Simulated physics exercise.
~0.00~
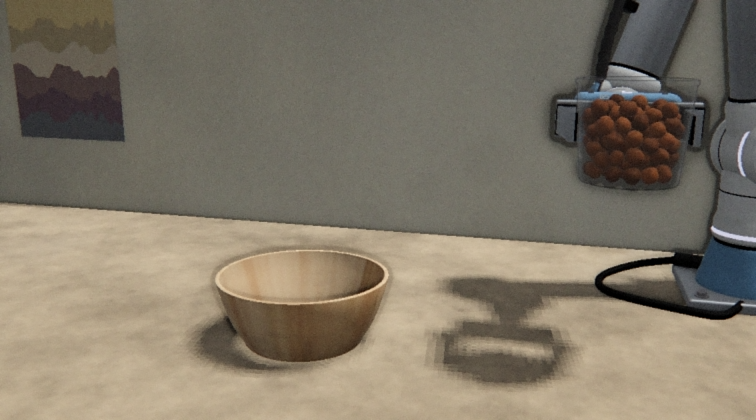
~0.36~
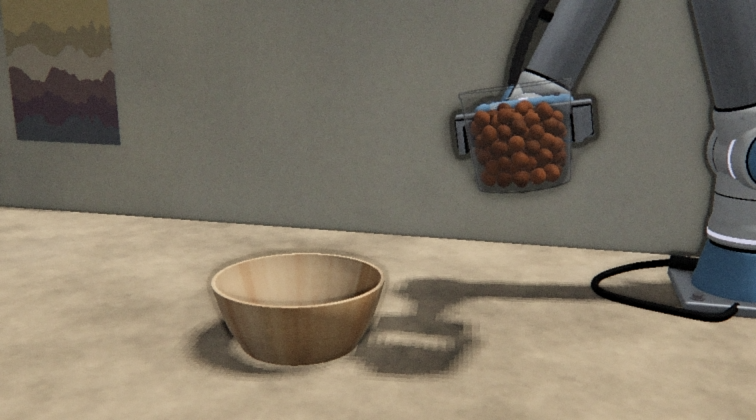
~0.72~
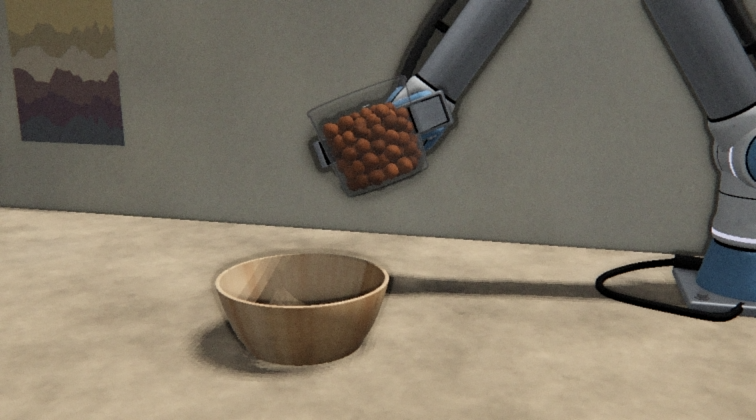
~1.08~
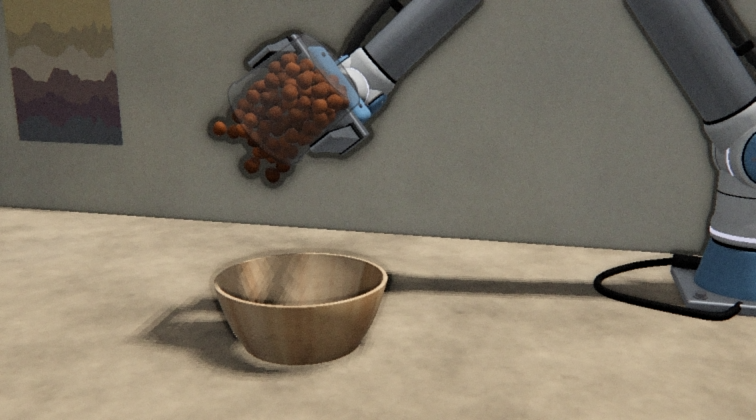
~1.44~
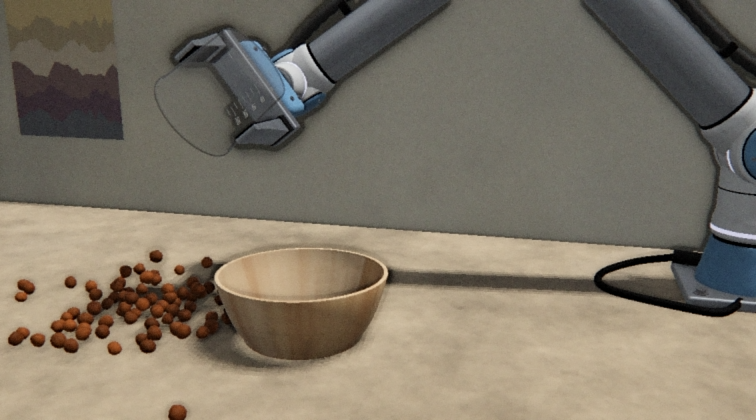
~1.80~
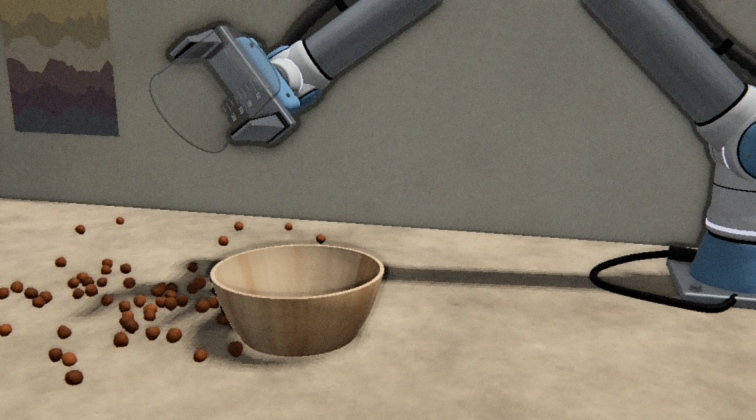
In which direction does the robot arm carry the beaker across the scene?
The robot arm carries the beaker to the left.
In the video, a robot arm carries a clear beaker full of hazelnuts left toward a wooden bowl, tilting it until the nuts pour out. Many land on the table left of the bowl and scatter, while the emptied beaker stays tipped above.
